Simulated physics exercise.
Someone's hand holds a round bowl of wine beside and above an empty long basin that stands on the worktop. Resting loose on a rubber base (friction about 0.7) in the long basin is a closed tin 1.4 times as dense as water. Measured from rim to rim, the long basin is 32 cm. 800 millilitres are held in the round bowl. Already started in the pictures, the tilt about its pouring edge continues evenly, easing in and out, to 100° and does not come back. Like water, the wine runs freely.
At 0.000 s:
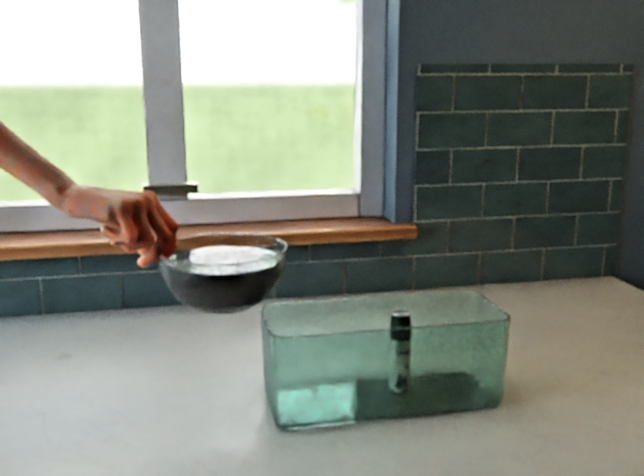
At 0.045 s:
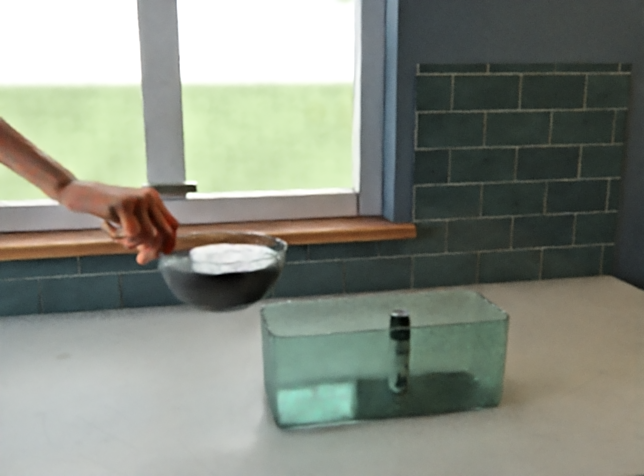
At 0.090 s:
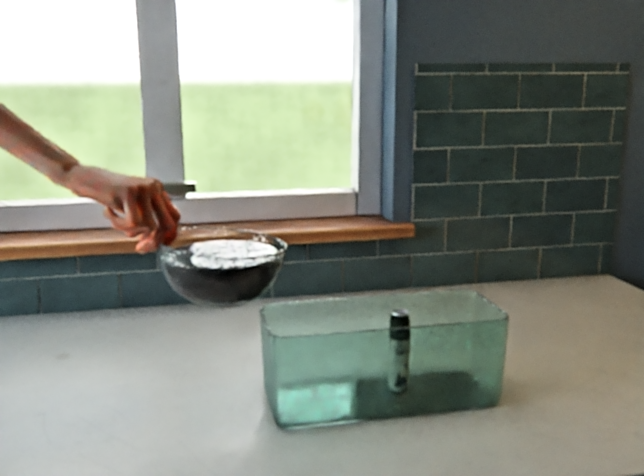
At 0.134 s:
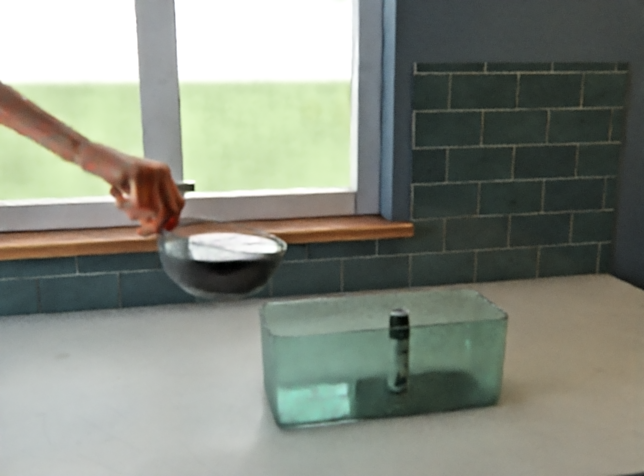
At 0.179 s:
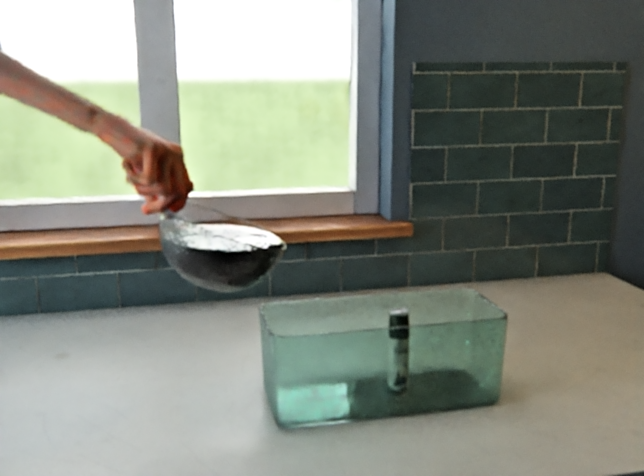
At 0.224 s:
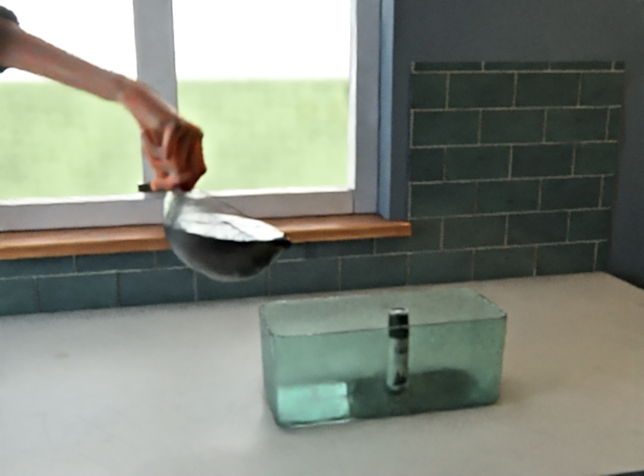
At first, a hand at the left holds a round glass bowl of dark liquid nearly level, above and beside a long greenish basin on a pale worktop. The hand then lifts the bowl's left side, slowly at first and then further, tilting it moderately towards the basin, which stays still.
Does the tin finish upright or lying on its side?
It finishes lying on its side.
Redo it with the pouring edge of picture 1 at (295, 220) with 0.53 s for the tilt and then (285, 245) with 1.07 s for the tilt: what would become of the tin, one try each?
Try 1: Tipped over; try 2: Still standing.
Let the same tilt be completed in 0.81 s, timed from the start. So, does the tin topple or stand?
It stays steady, then.
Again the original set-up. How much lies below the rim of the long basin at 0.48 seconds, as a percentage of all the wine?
14 %, more or less.
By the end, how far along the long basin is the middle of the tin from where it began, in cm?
About 5.0 cm.
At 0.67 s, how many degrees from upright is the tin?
0°.
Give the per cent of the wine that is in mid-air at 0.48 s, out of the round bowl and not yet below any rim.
Some 58 % is the figure.
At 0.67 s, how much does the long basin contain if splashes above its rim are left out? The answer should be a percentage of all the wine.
Close to 92 in a hundred.
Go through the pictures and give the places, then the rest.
In the first frame, tilt 0°; pouring edge (286, 246); surface from (162, 263) to (282, 256); the long basin's rim runs from (266, 322) to (493, 305); the tin's top is at (401, 316).
In the second frame, tilt 1°; pouring edge (285, 246); surface from (162, 262) to (281, 255).
In the third frame, tilt 6°; pouring edge (285, 246); surface from (162, 257) to (281, 251).
In the fourth frame, tilt 13°; pouring edge (284, 246); surface from (163, 249) to (281, 245).
In the fifth frame, tilt 22°; pouring edge (284, 246); surface from (162, 237) to (284, 241); 1 per cent is over the edge.
In the sixth frame, tilt 33°; pouring edge (283, 246); surface from (166, 221) to (280, 237); 4 per cent is over the edge.
Then, 0.48 s in, the tilt is 93° and 29 per cent is still to pour; the tin stands where it began.
Then, 0.67 s in, the tilt is 100° and 0 per cent is still to pour; the tin stands 1 cm from where it began.
Then, 0.87 s in, the tilt is 100° and 0 per cent is still to pour; the tin stands 2 cm from where it began.
Then, 1.08 s in, the tilt is 100° and 0 per cent is still to pour; the tin leans 54°.
Finally, the tin lies on its side.
